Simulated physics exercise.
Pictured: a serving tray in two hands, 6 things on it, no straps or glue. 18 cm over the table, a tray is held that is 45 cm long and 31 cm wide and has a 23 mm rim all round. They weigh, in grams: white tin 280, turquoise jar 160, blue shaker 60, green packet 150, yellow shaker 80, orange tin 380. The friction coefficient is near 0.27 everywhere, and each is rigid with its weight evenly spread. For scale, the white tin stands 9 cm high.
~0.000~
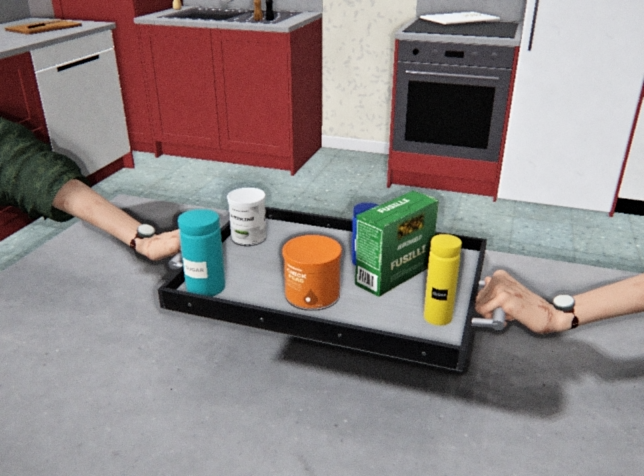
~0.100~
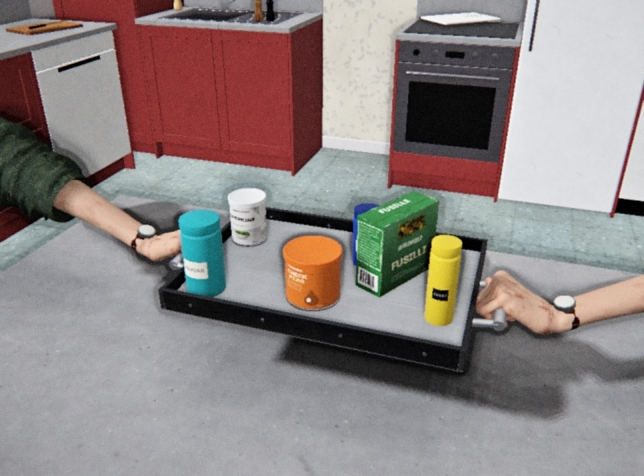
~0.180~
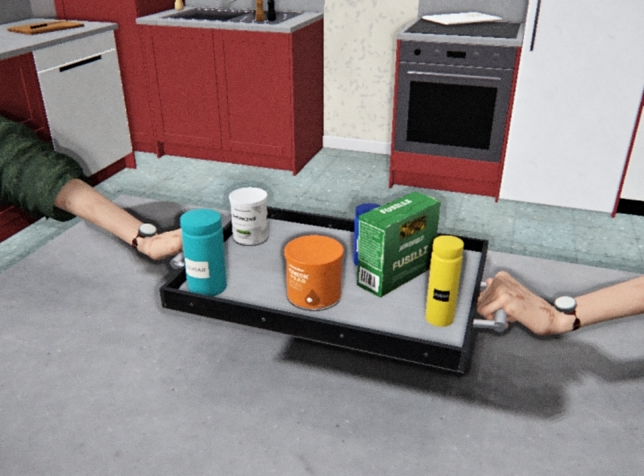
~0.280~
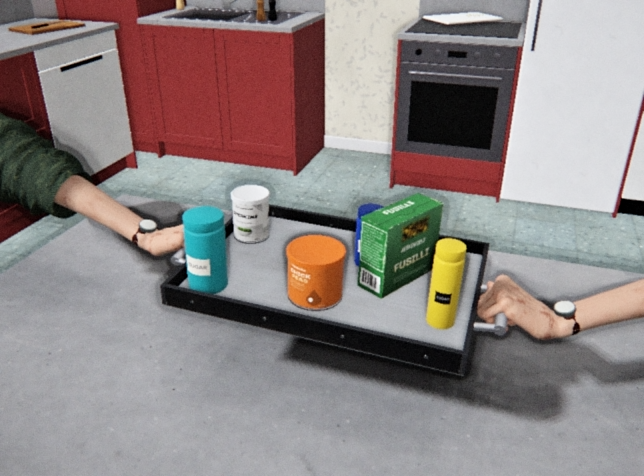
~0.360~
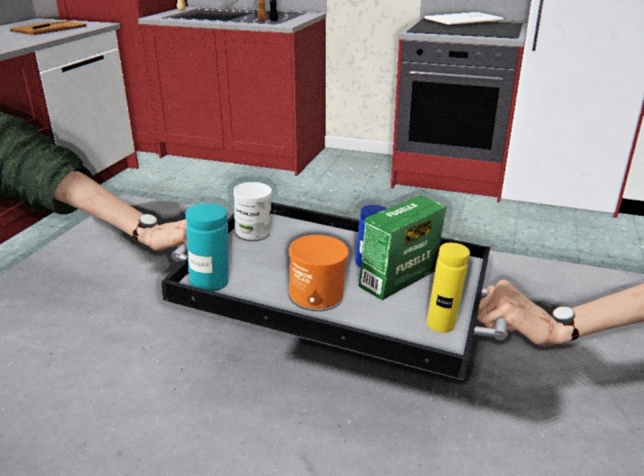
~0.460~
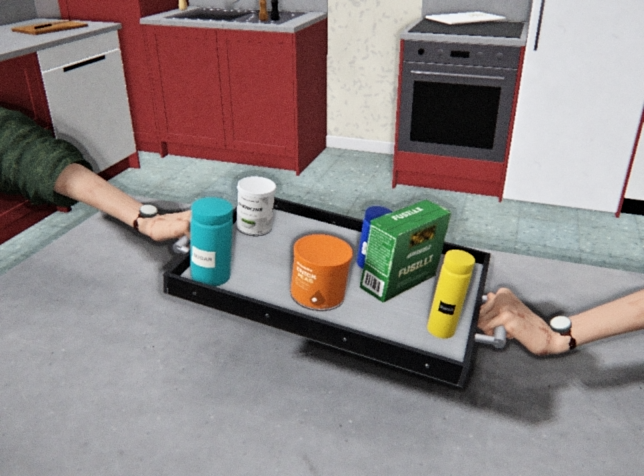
Two hands hold a tray of kitchen containers level, then tilt it slightly down to the right.
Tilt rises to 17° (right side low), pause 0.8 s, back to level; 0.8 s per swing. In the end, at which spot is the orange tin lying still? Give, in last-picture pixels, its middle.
The orange tin lies still near (411, 295).
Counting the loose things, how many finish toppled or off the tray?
Total: 0.
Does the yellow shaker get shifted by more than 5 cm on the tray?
As for the yellow shaker, it stays where it was.
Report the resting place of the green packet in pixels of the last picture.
Around (454, 252).
After 1.16 s, tray tilted 17°, right edge down; orange tin slid 3 cm near (344, 281); green packet slid 4 cm; turquoise jar slid 4 cm.
After 1.46 s, tray tilted 17°, right edge down; orange tin slid 9 cm near (379, 297); turquoise jar slid 11 cm; blue shaker slid 9 cm.
After 1.86 s, tray tilted 16°, right edge down; orange tin slid 13 cm near (404, 311); white tin slid 20 cm; turquoise jar slid 23 cm.
At rest (3.0 s), not toppled but over 5 cm from the start, white tin, turquoise jar, blue shaker, green packet and orange tin; the last one in place, give or take 5 cm. In the last view, orange tin near (411, 295).
